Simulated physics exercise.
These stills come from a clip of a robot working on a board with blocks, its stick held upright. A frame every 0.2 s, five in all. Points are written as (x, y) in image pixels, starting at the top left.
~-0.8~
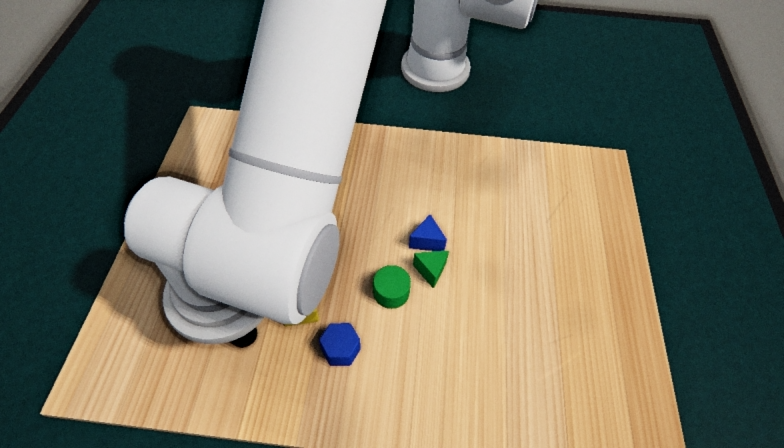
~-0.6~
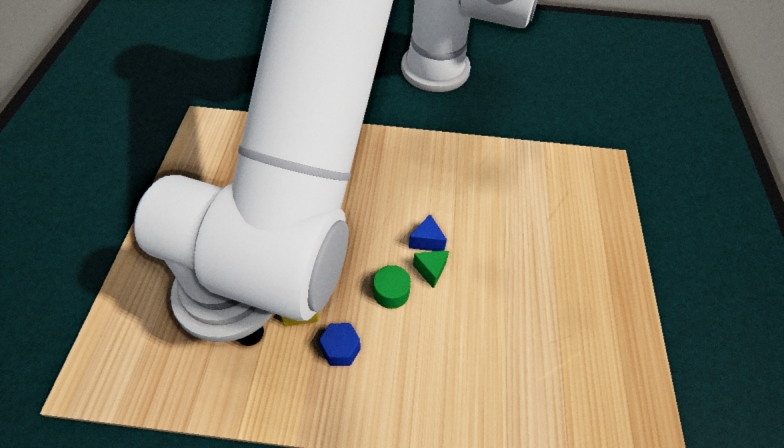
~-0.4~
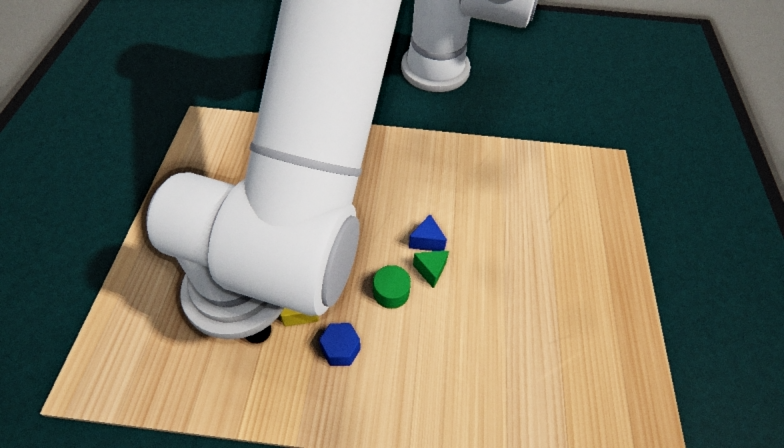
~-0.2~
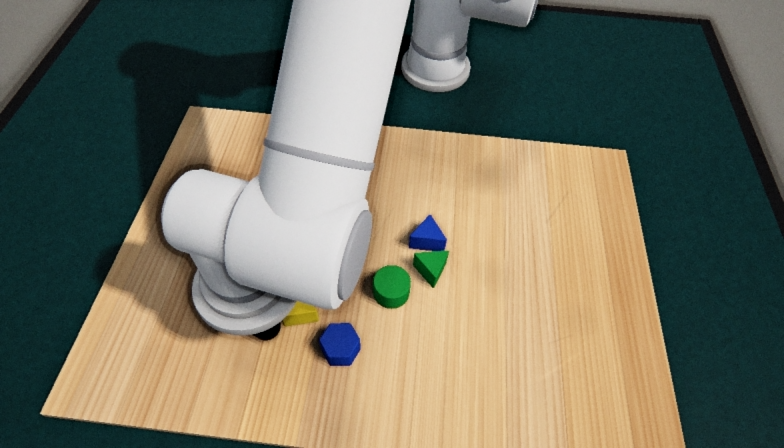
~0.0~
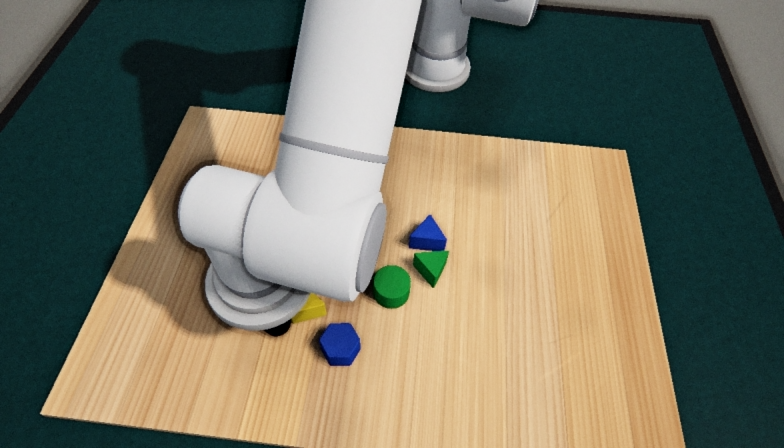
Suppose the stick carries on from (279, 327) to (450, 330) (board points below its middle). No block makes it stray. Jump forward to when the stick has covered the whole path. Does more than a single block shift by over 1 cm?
Yes.
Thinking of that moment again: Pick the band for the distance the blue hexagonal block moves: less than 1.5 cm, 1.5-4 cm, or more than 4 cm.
Between 1.5 and 4 cm.
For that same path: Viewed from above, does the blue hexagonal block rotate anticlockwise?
The answer is no.
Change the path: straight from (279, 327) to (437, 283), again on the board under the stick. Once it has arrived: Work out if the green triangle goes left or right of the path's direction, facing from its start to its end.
It shifts leftward.
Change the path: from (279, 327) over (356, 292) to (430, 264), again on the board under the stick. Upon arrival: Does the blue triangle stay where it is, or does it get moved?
It is untouched.
The first path, step by step. One third of the way, stick at (336, 325); yellow triangle at (323, 292), turned 90° anticlockwise; blue hexagonal block at (349, 345), turned 30° clockwise.
Two thirds of the way, stick at (394, 326); yellow triangle at (323, 292), turned 90° anticlockwise; blue hexagonal block at (355, 350), turned 55° clockwise.
At the end, stick at (451, 327); yellow triangle at (323, 292), turned 90° anticlockwise; blue hexagonal block at (355, 350), turned 55° clockwise; green round block not moved.
